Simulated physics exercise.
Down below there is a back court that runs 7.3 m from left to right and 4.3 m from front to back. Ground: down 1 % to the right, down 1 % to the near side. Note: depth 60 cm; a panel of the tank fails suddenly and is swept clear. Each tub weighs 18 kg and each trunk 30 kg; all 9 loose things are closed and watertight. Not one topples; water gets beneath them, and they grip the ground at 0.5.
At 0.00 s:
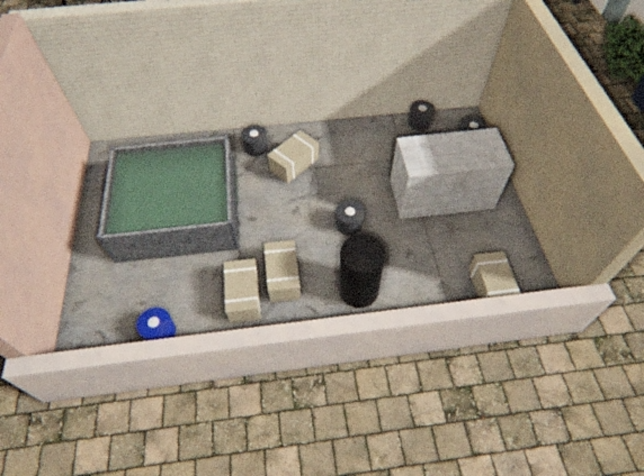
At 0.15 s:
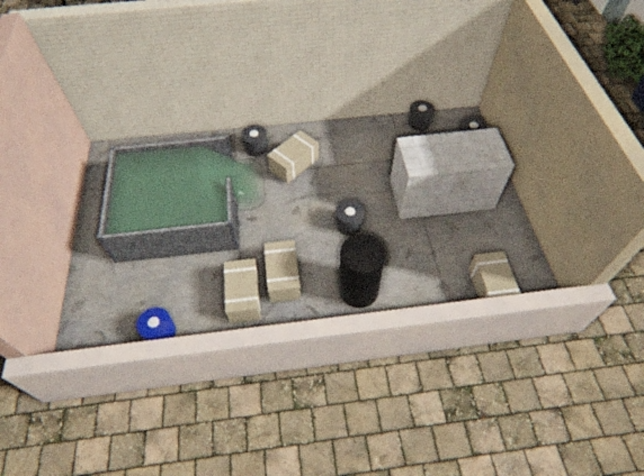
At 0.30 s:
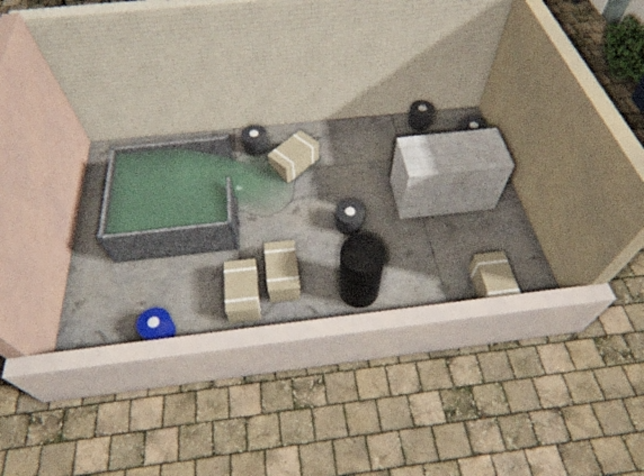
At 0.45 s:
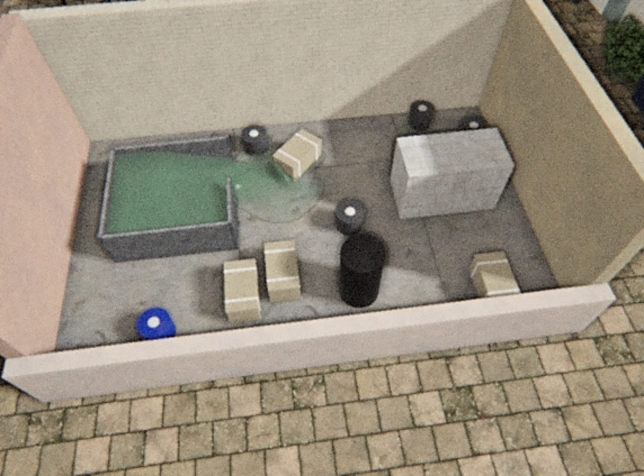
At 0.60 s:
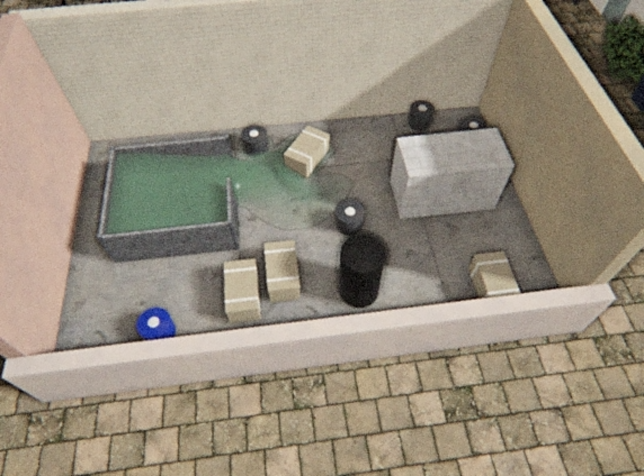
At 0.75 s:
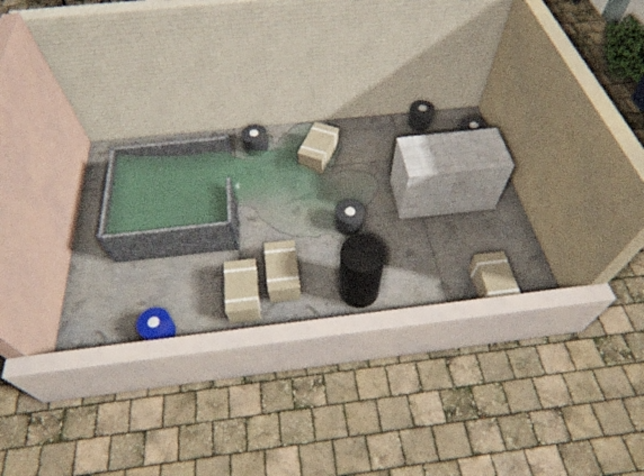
Green water poured out through a gap in the right side of the tank and spread across the courtyard floor, pushing the nearest cardboard box a little to the right while the other things stayed put.
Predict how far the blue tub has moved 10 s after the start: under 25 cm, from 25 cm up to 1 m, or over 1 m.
It remains close to its start.
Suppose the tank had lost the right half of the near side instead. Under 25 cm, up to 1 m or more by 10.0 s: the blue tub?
My answer is that the blue tub is flushed far out.
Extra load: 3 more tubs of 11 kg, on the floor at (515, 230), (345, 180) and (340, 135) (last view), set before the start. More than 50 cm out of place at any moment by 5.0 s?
Order as asked - farther, farther, farther.
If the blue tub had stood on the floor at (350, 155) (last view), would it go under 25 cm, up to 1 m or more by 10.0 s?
What happens is that it covers a big distance.
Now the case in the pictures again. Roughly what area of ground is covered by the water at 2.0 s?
My estimate is roughly 16 m2.
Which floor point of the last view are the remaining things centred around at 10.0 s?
It works out to somewhere near (342, 243) on the floor.
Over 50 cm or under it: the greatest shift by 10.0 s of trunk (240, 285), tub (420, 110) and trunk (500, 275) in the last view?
Taking them in order: Fell shy, exceeded and exceeded.
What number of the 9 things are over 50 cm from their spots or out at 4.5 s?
Count then: 3.
After 2.0 s the blue tub is near (153, 322), 0.0 m from its start, aground; 0 afloat.
After 4.5 s the blue tub is near (153, 322), 0.0 m from its start, aground; 4 afloat.
After 7.0 s the blue tub is near (153, 322), 0.0 m from its start, aground; 3 afloat.
After 10.0 s the blue tub is near (153, 322), 0.0 m from its start, aground; 3 afloat.
